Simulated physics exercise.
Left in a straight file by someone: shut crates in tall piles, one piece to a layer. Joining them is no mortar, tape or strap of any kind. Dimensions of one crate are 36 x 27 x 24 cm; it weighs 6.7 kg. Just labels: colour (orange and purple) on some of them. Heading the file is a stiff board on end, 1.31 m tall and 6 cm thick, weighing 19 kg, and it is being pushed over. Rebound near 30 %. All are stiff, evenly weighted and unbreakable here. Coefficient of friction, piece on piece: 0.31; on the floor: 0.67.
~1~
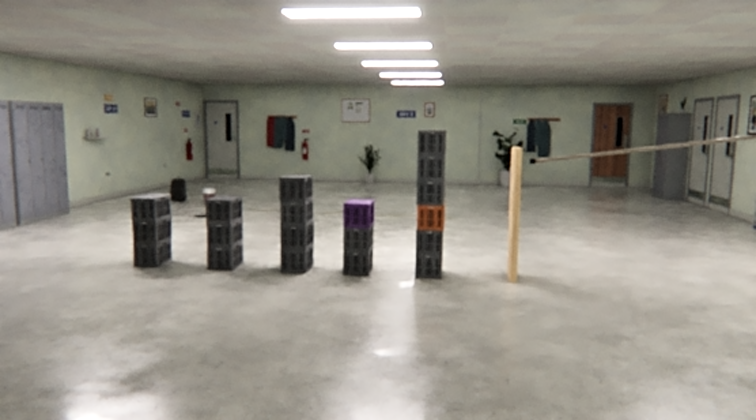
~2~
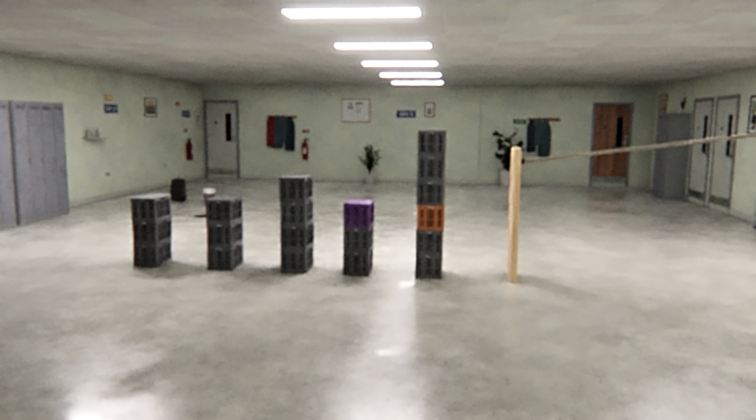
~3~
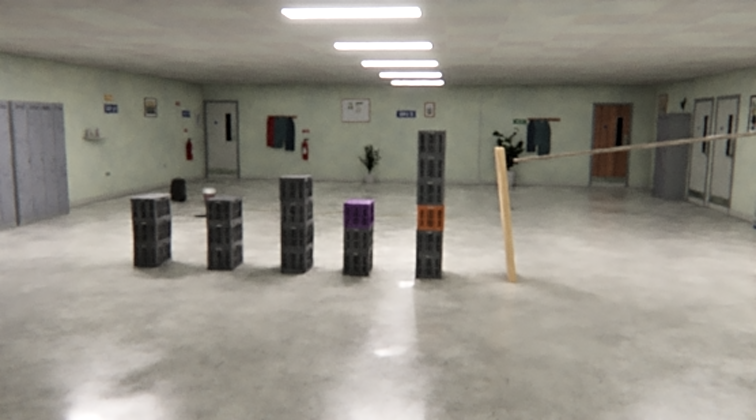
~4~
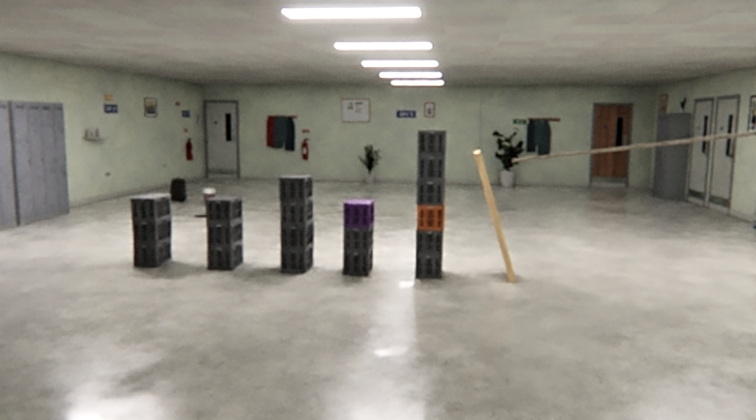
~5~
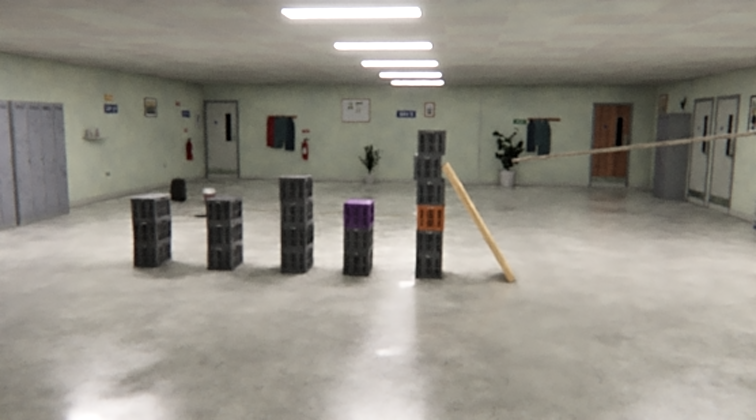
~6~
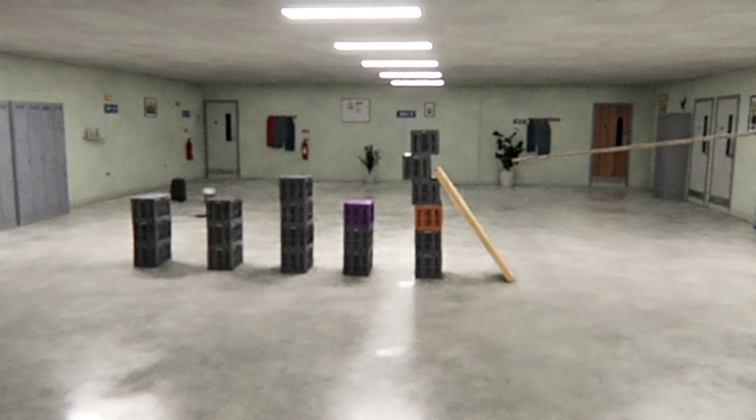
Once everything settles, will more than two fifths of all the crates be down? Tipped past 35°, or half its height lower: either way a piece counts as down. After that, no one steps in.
Yes.
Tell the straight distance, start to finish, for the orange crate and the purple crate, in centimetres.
Distances: Orange 80, purple 50 (cm).
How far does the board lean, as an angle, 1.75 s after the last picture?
Around 75 degrees.
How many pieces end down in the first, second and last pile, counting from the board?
By pile: First 6, second 2, last 0.
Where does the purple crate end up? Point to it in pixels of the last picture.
I'd say its middle settles close to (319, 233).
Then, 0.97 s later than the last frame, board 61° from upright; 6 of the 19 crates down; orange crate tilted 38°, 8 cm lower; purple crate moved 7 cm.
Then, 1.75 s later than the last frame, board 73° from upright; 10 of the 19 crates down; purple crate 22 cm lower; orange crate 25 cm lower.
When it is over, board 73° from upright; 12 of the 19 crates down; purple crate 22 cm lower; orange crate 25 cm lower. That is 63 per cent. In pixels of the last frame, middles, purple crate near (319, 233), orange crate near (357, 237).
